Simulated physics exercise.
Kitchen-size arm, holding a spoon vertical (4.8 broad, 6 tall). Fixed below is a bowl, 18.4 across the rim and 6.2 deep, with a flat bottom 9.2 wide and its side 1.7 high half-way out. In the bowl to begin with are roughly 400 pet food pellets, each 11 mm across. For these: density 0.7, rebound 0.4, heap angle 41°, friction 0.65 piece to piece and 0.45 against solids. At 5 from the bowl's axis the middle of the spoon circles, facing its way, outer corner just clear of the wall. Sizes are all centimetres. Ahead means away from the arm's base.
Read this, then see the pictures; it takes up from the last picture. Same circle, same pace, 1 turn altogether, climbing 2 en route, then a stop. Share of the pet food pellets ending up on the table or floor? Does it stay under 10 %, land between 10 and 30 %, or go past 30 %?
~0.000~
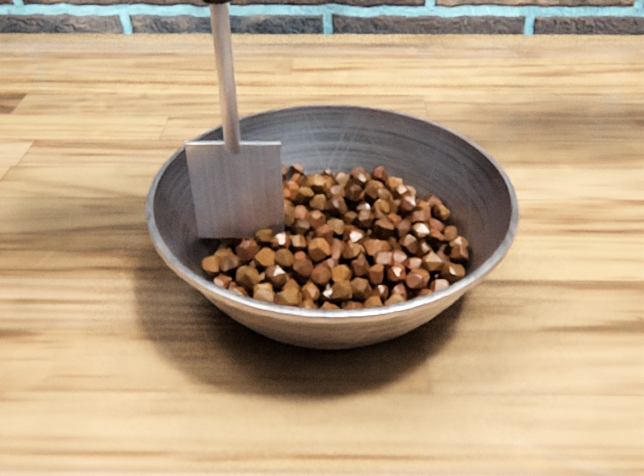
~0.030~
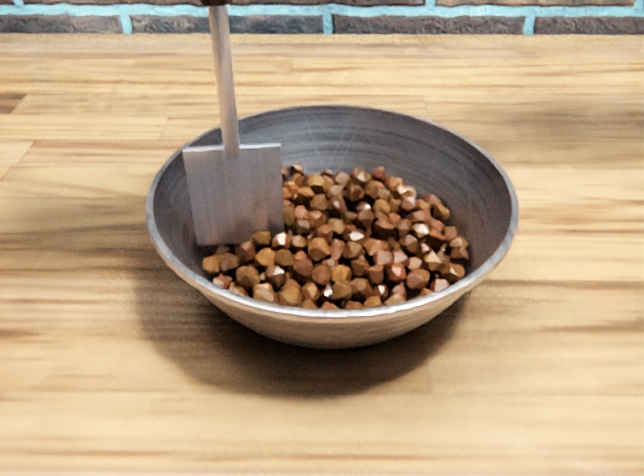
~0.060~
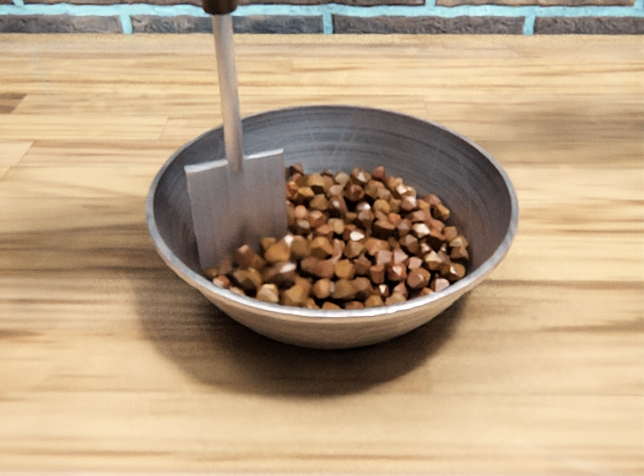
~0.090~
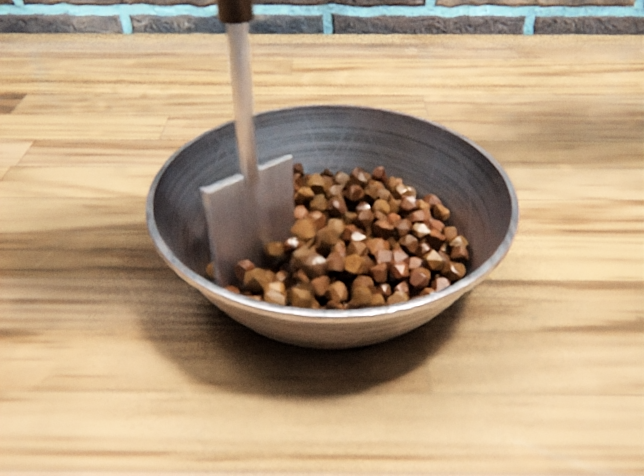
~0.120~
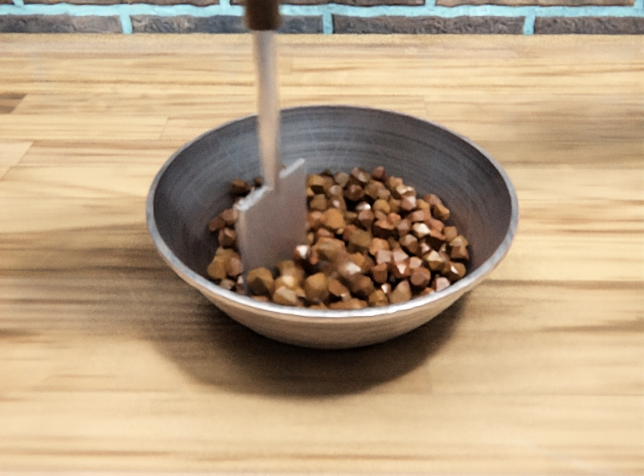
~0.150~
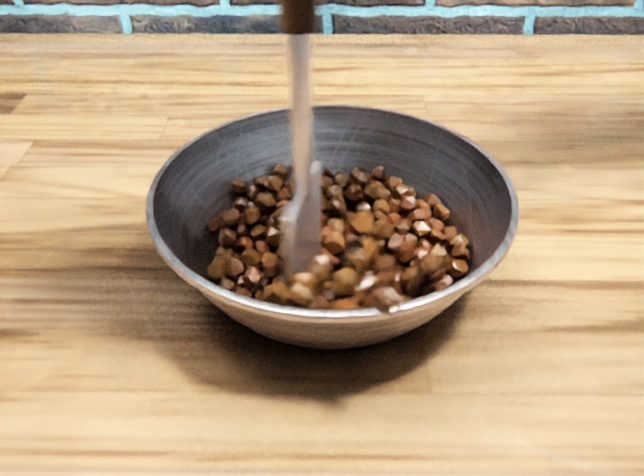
It stays under 10 %.
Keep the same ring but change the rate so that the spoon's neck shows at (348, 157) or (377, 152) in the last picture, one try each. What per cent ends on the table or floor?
It comes to roughly 10 per cent and then 15 per cent.
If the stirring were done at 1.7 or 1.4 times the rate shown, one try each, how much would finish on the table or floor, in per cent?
I'd expect near 15 per cent, then near 10 per cent.
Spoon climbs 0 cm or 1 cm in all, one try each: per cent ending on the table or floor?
Close to 15 and 10 percent, in that order.
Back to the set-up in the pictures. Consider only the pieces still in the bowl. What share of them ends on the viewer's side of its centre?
Roughly 45 percent of it.
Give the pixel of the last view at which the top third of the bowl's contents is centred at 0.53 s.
Around (312, 198).
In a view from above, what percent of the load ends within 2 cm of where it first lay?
About 75 percent.
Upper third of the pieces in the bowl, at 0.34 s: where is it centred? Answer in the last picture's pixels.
Roughly at (396, 202).
By 0.34 s, 184° round, highest piece 8 above the table; 385 in the bowl, 4 on the table or floor, 6 in flight or on the tool.
By 0.53 s, 294° round, highest piece 8 above the table; 371 in the bowl, 18 on the table or floor, 6 in flight or on the tool.
By 0.82 s, 0° round, highest piece 6 above the table; 368 in the bowl, 27 on the table or floor.
By 1.52 s, 0° round, highest piece 5 above the table; 368 in the bowl, 27 on the table or floor.
Final count, 368 in the bowl, 27 on the table or floor. That is 7 % on the table or floor.
